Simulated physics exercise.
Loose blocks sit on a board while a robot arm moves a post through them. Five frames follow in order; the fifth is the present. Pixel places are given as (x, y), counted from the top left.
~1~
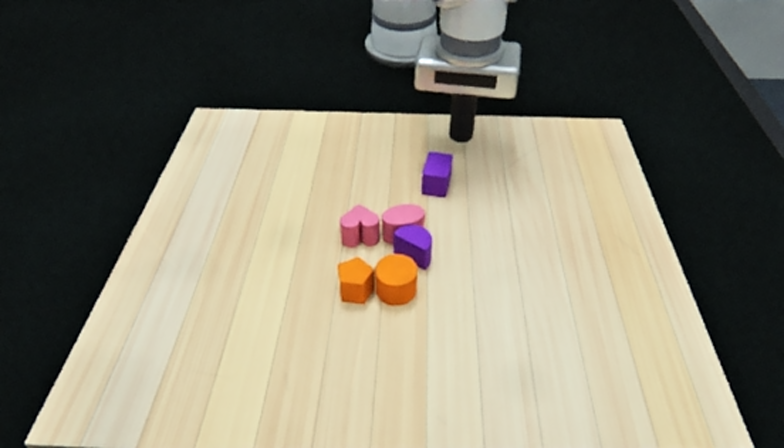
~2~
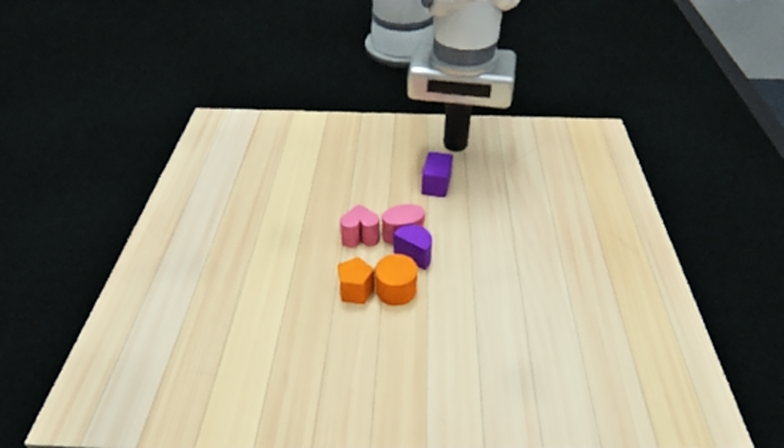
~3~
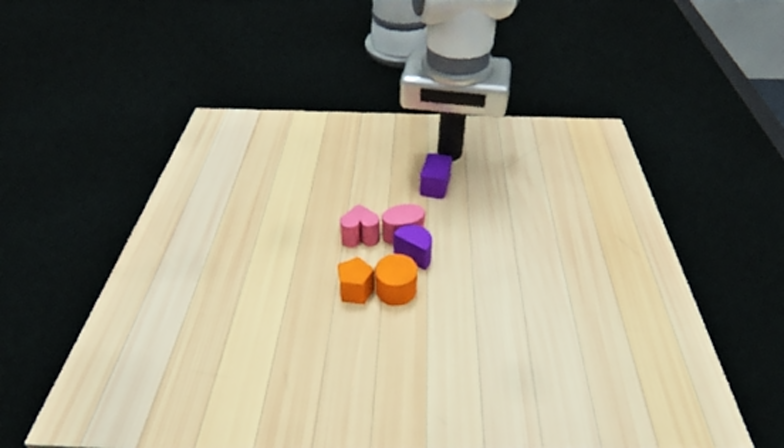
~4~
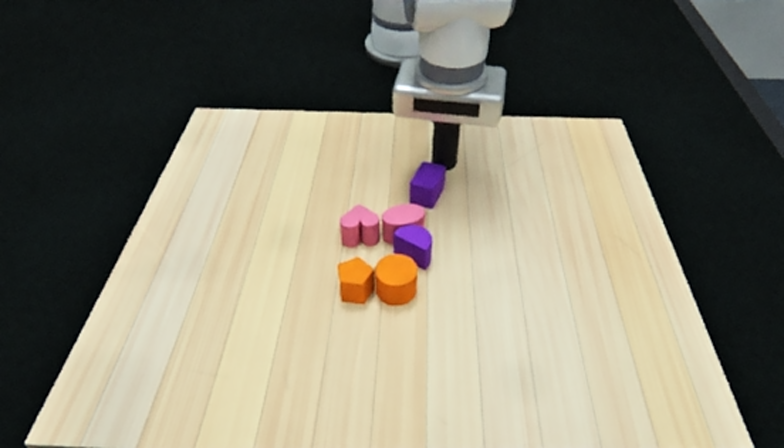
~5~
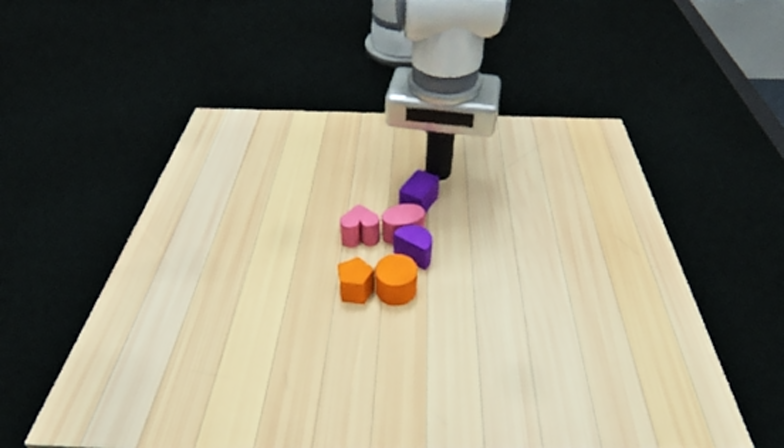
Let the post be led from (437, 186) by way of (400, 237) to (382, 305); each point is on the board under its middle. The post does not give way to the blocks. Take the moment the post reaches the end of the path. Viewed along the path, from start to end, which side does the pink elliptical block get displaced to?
The answer is right.
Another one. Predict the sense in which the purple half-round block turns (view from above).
Verdict: Counterclockwise.
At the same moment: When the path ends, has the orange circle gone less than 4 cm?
No.
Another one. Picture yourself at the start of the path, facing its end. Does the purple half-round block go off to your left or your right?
Its shift is leftward.
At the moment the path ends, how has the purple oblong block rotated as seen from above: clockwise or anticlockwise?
It twists with the clock when seen from above.
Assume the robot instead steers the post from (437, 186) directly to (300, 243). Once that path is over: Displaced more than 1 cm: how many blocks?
The answer will be at least three.
On the path given first. One third of the way, post (411, 206); orange circle (395, 280); pink elliptical block (380, 245); purple half-round block (416, 257), turned 25° anticlockwise; purple oblong block (391, 218).
Two thirds of the way, post (391, 246); orange circle (395, 286); pink elliptical block (342, 284), turned 40° clockwise; purple half-round block (416, 257), turned 25° anticlockwise; purple oblong block (366, 259).
At the end, post (382, 293); orange circle (403, 311); pink elliptical block (308, 318), turned 70° clockwise; purple half-round block (420, 263), turned 45° anticlockwise; purple oblong block (347, 302), turned 30° clockwise.
